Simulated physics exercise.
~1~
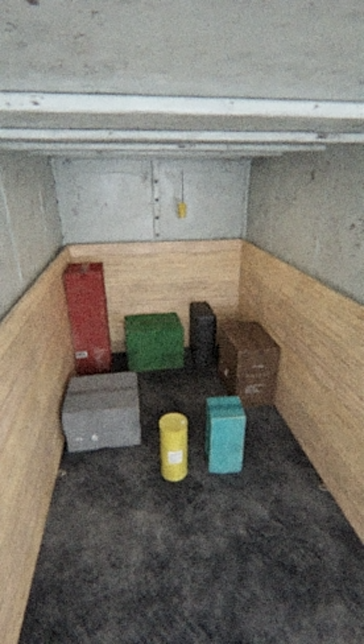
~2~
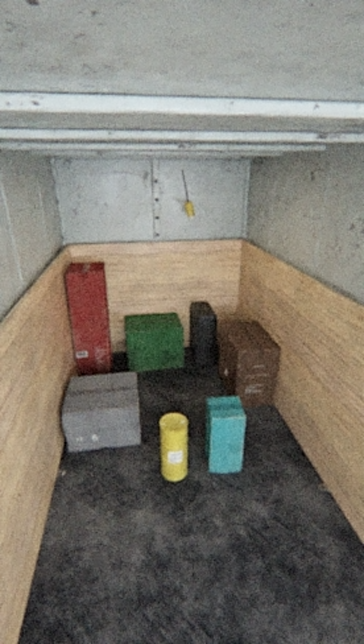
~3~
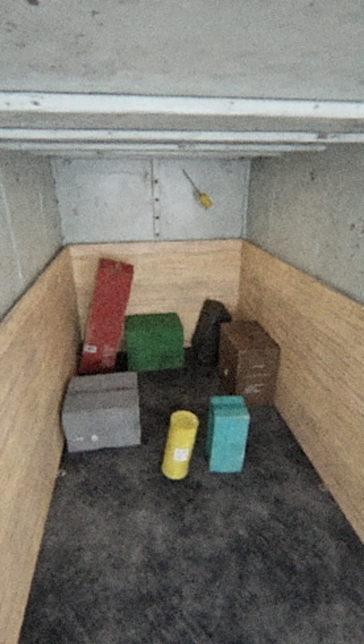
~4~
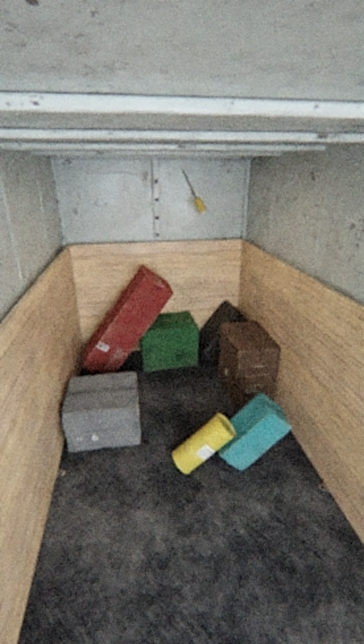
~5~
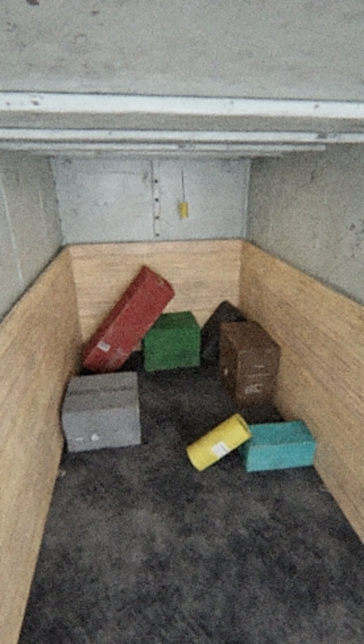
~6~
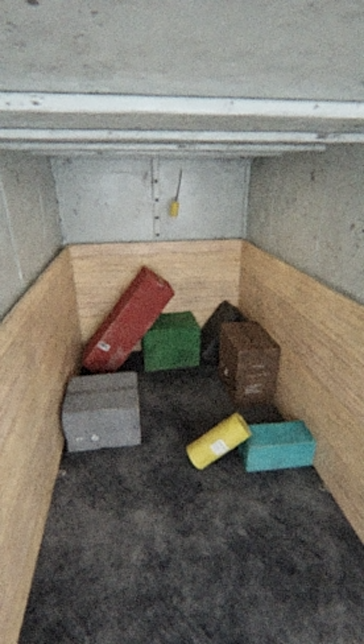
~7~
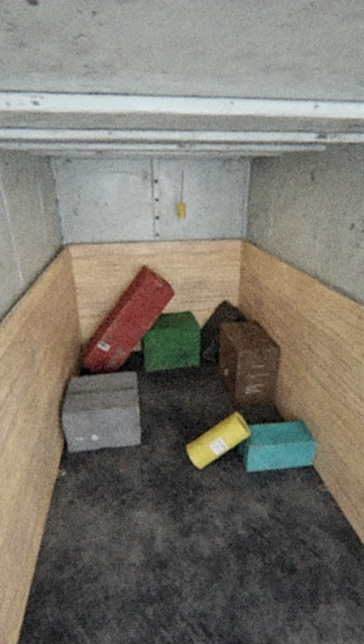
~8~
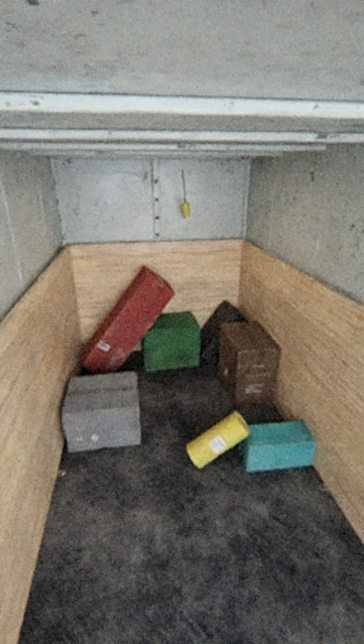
The load bay of a van, seen from the open end towards the cab, has wood-lined walls, a dark floor and a small yellow lamp hanging on a cord. A tall red box and a green box stand at the back left, a black case and a brown box at the back right, with a grey box, yellow canister and turquoise box nearer. The lamp swings right as the red box, black case and canister tip rightward. The green box slides slightly right, and the turquoise box topples onto its side. Finally, red, black and yellow lean still, while grey and brown remain unmoved.
